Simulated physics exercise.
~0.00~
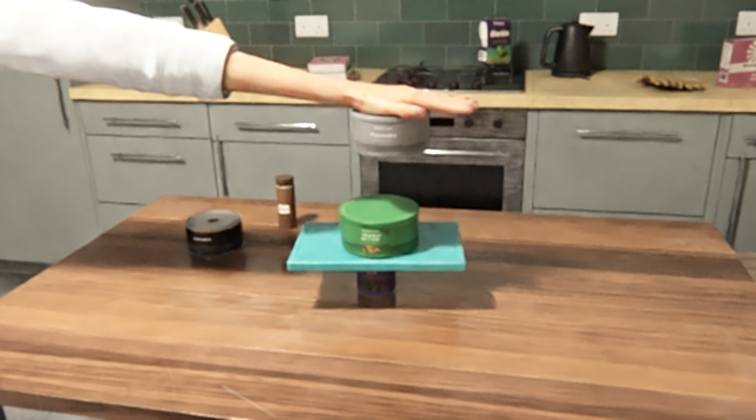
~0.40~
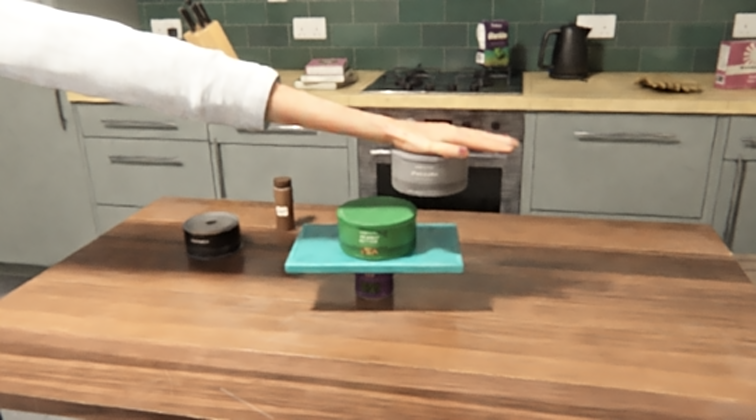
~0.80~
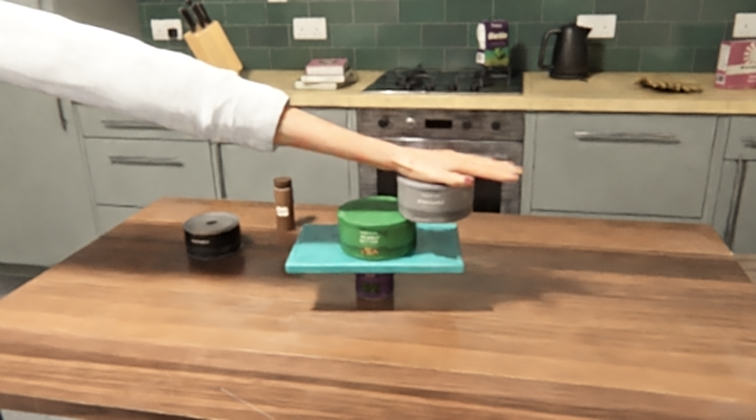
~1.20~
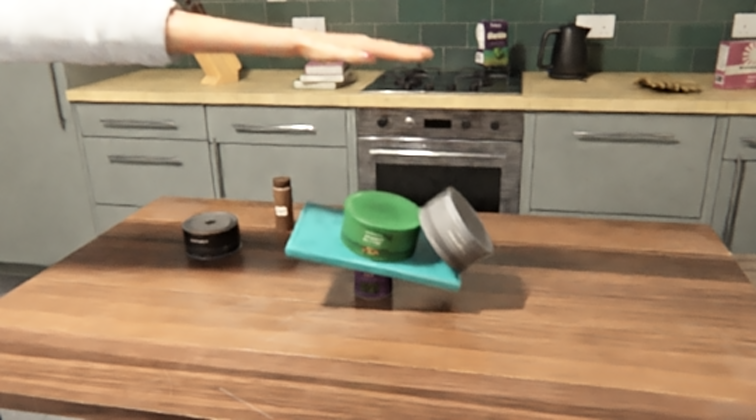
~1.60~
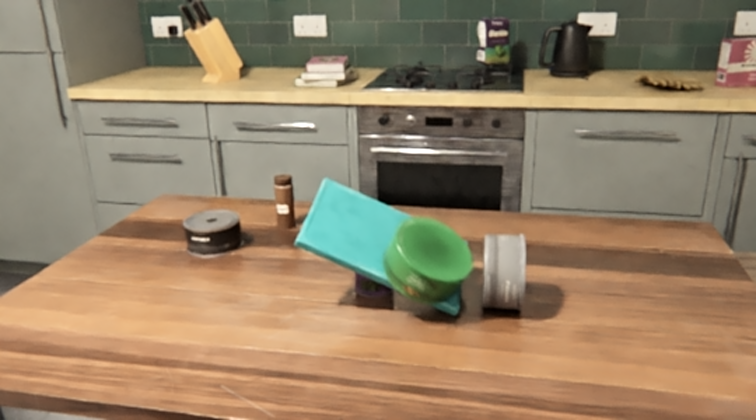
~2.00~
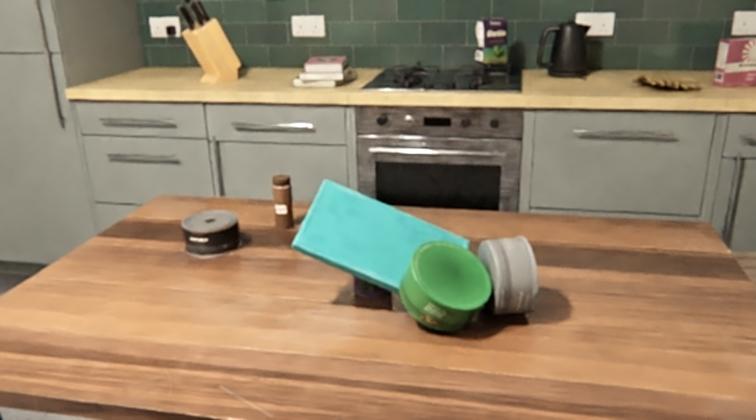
A grey tub is lowered by a hand onto the right side of a turquoise tray, beside a green tub, and released; the tray tips right, both tubs slide off onto the wooden table, and the tray rests slanted while the black tub and brown shaker stay put.
